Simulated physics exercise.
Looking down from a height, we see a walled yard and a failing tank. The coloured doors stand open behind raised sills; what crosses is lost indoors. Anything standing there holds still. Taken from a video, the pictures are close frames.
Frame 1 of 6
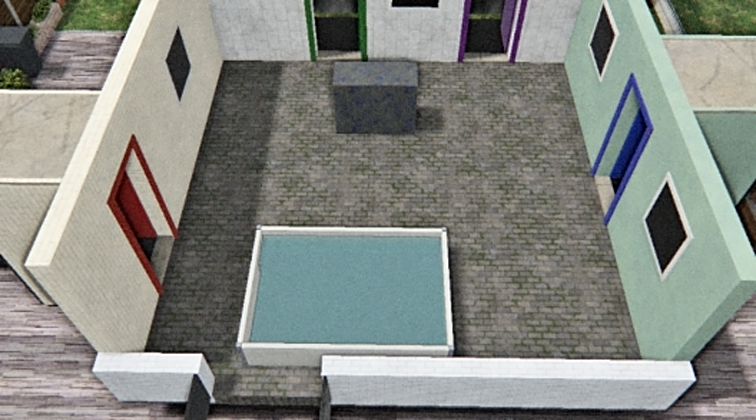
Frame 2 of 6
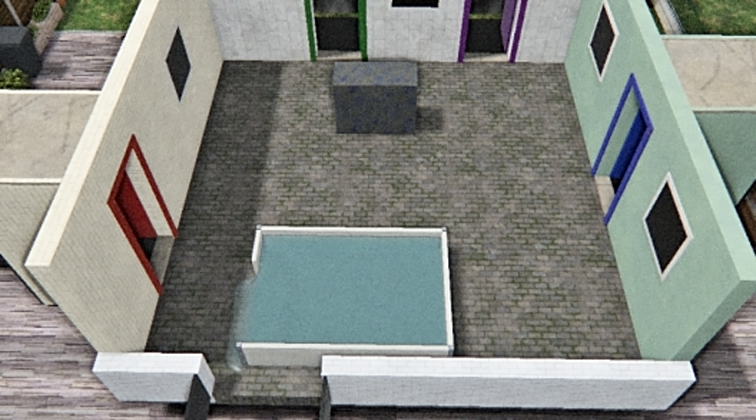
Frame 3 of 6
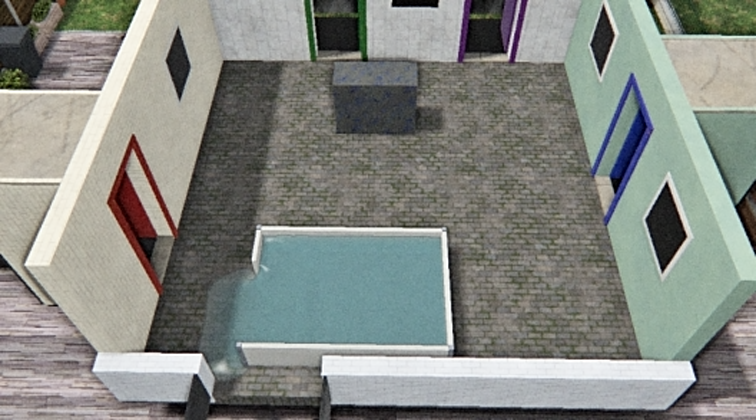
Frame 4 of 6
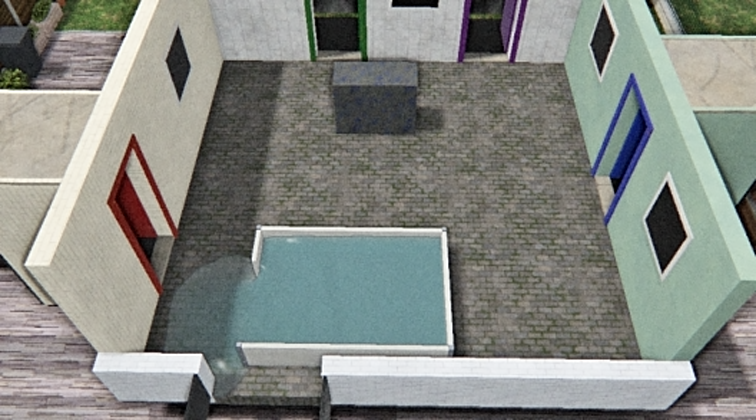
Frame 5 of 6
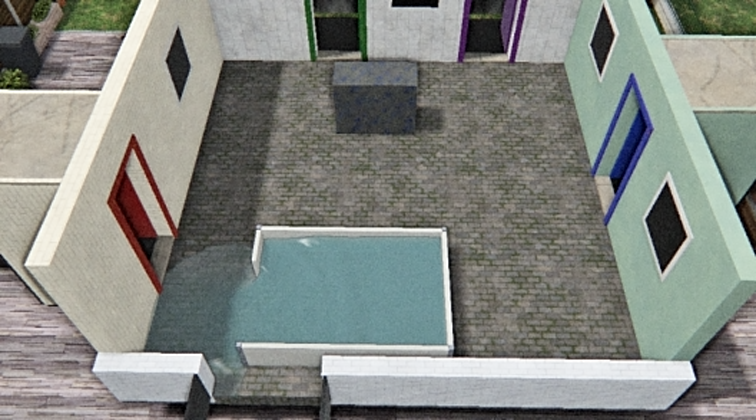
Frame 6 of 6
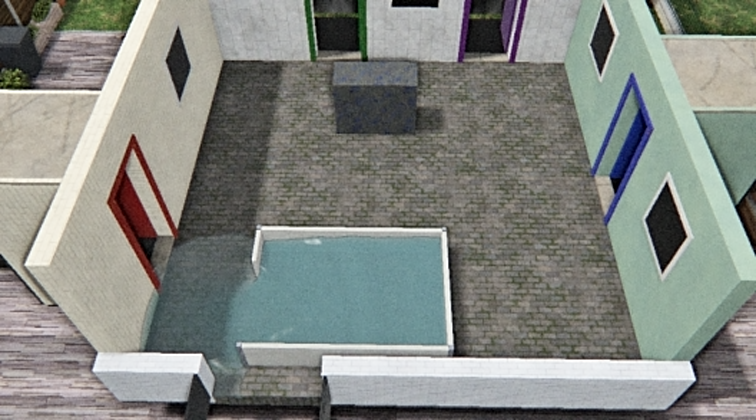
Walled courtyard with coloured doorways seen from above, water pouring from the left side of a white-walled tank and spreading across paving.
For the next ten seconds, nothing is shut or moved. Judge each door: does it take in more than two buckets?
My call: The blue door keeps it to two or fewer, the purple door keeps it to two or fewer, the green door takes in more, the red door takes in more.
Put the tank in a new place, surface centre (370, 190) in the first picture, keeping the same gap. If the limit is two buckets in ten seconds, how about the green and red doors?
Well, the green door admits less and the red door admits more.
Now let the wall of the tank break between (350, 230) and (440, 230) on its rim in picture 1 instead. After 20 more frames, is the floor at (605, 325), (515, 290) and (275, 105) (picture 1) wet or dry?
Spot one ends up untouched by the spill, spot two untouched by the spill, spot three deluged.
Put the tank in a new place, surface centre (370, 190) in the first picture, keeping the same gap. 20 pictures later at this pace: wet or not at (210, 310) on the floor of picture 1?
Looks like it's drenched by then.
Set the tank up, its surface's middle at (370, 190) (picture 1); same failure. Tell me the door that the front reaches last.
The blue one, I reckon.
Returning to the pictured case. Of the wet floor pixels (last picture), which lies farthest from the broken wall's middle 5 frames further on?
The wet point farthest out is around (186, 198).
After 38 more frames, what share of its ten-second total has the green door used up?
By then roughly 55 percent of the ten-second total is in.
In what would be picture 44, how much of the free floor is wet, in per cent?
It comes out near 45 percent.
A moment on, water covers 10 % of the floor; the blue door not reached, the purple door not reached, the green door not reached, the red door under two buckets in.
Next, water covers 15 % of the floor; the blue door not reached, the purple door not reached, the green door not reached, the red door over two buckets in.
Then, water covers 30 % of the floor; the blue door not reached, the purple door not reached, the green door not reached, the red door far over two buckets in.
Later, water covers 45 % of the floor; the blue door not reached, the purple door wet at the sill, nothing in, the green door over two buckets in, the red door far over two buckets in.
In the end, water covers 70 % of the floor; the blue door wet at the sill, nothing in, the purple door wet at the sill, nothing in, the green door over two buckets in, the red door far over two buckets in.
